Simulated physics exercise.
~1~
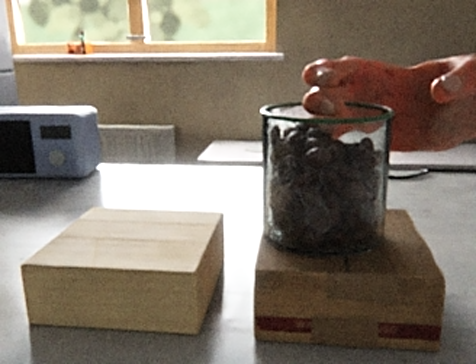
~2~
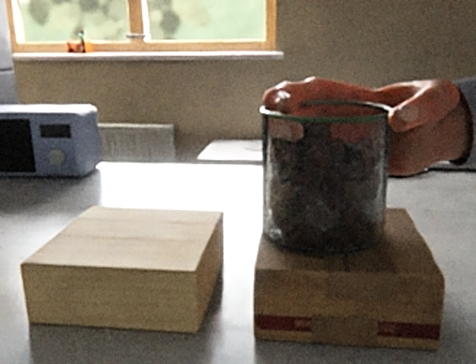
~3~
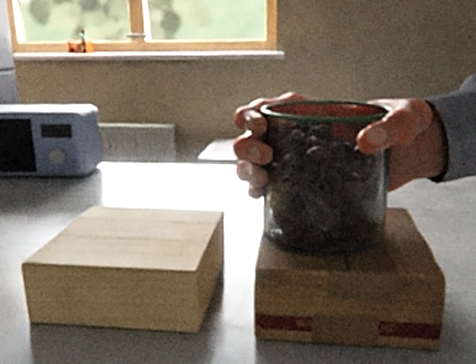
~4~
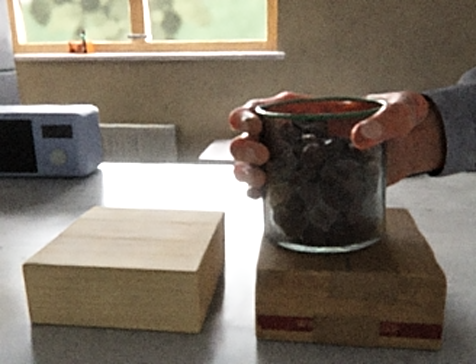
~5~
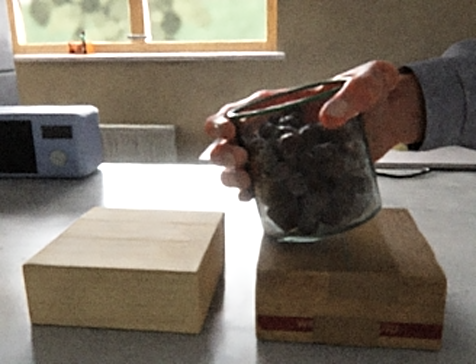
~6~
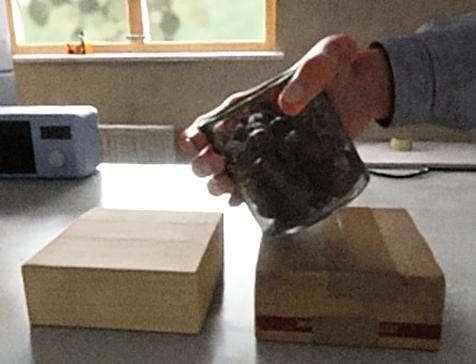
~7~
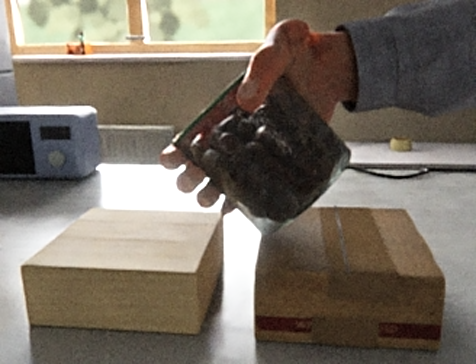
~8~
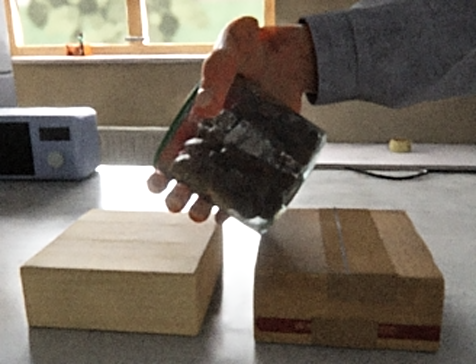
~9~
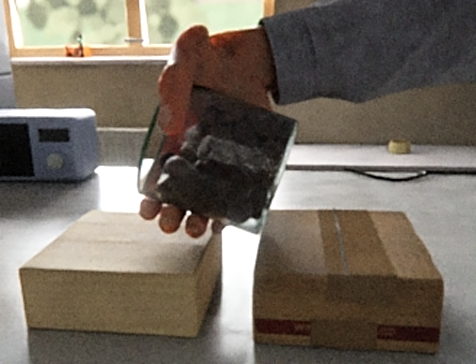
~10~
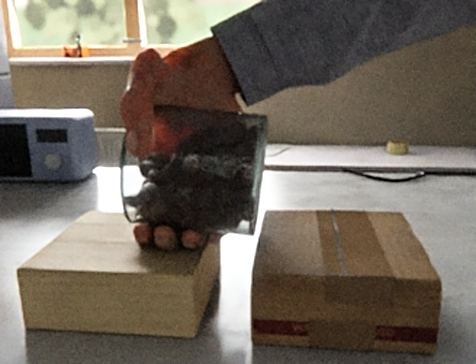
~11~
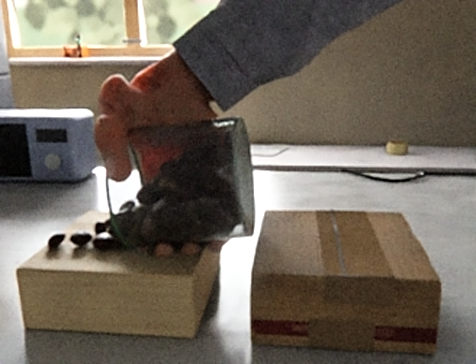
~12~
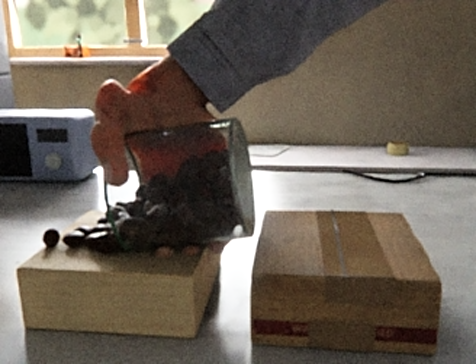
On a grey tabletop near a window, a hand grips an open clear glass of dark pieces on a cardboard box, lifts it and tips it leftward over a pale wooden block, where it ends on its side as a few pieces spill onto the block.
